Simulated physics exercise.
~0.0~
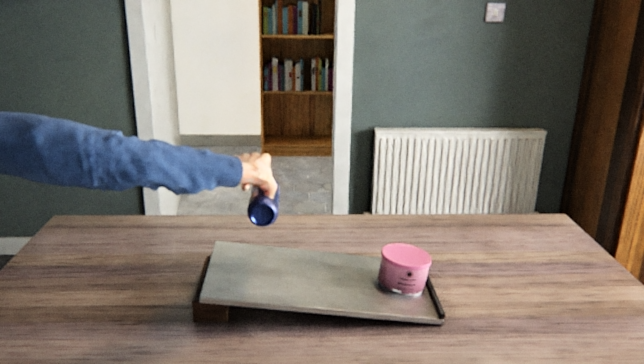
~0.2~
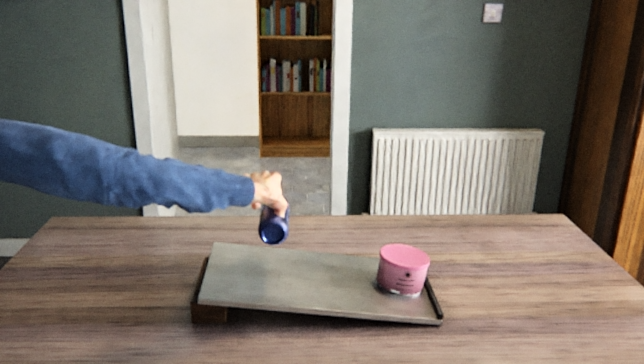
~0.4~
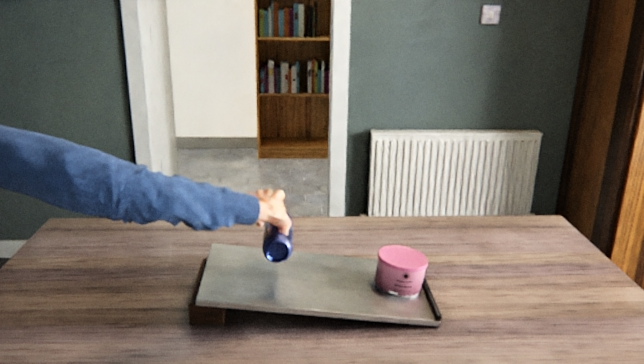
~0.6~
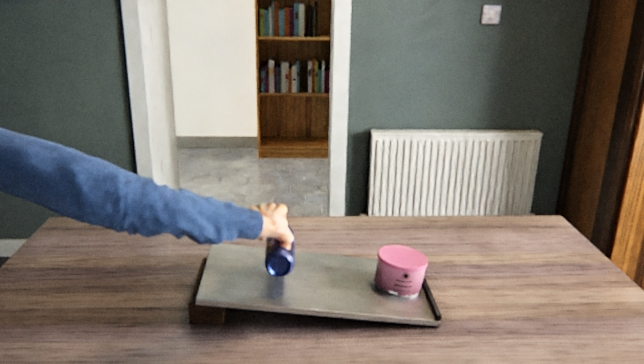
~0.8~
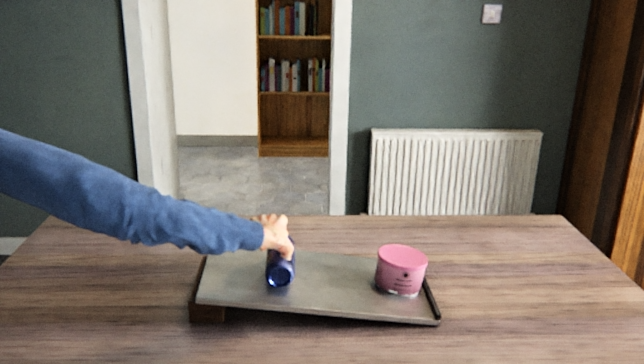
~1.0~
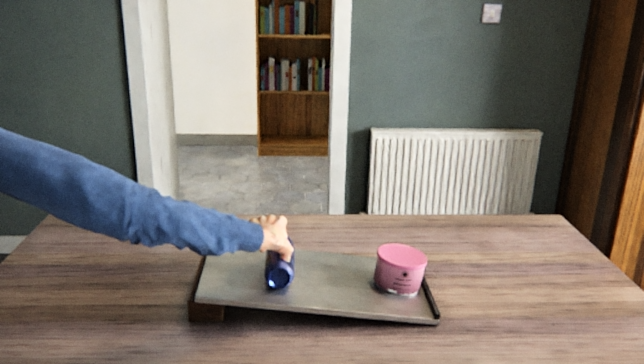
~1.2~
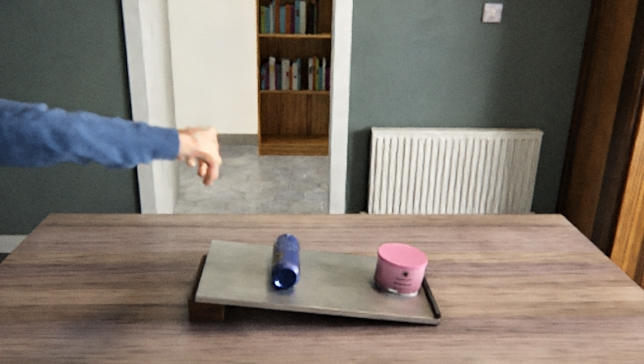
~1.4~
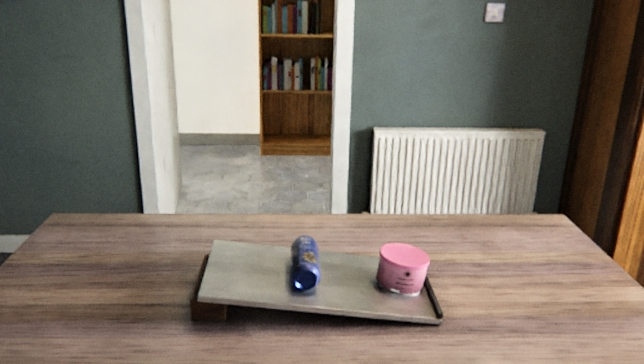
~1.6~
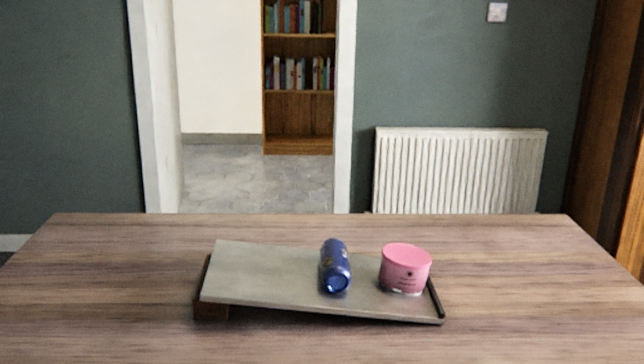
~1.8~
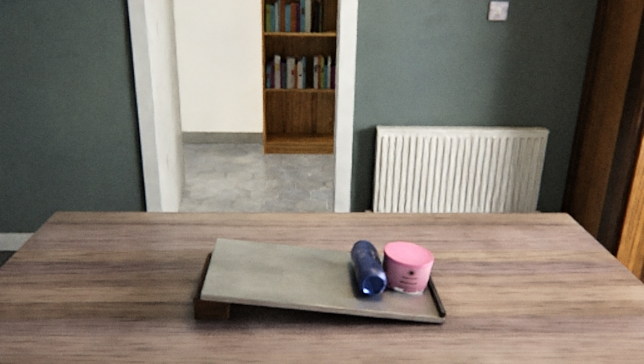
On a wooden table, a hand lowers a blue can onto its side on a sloping board that also holds a pink tub, then lets go and withdraws. The can rolls right, down the board, and ends up beside the tub, which stays in place.
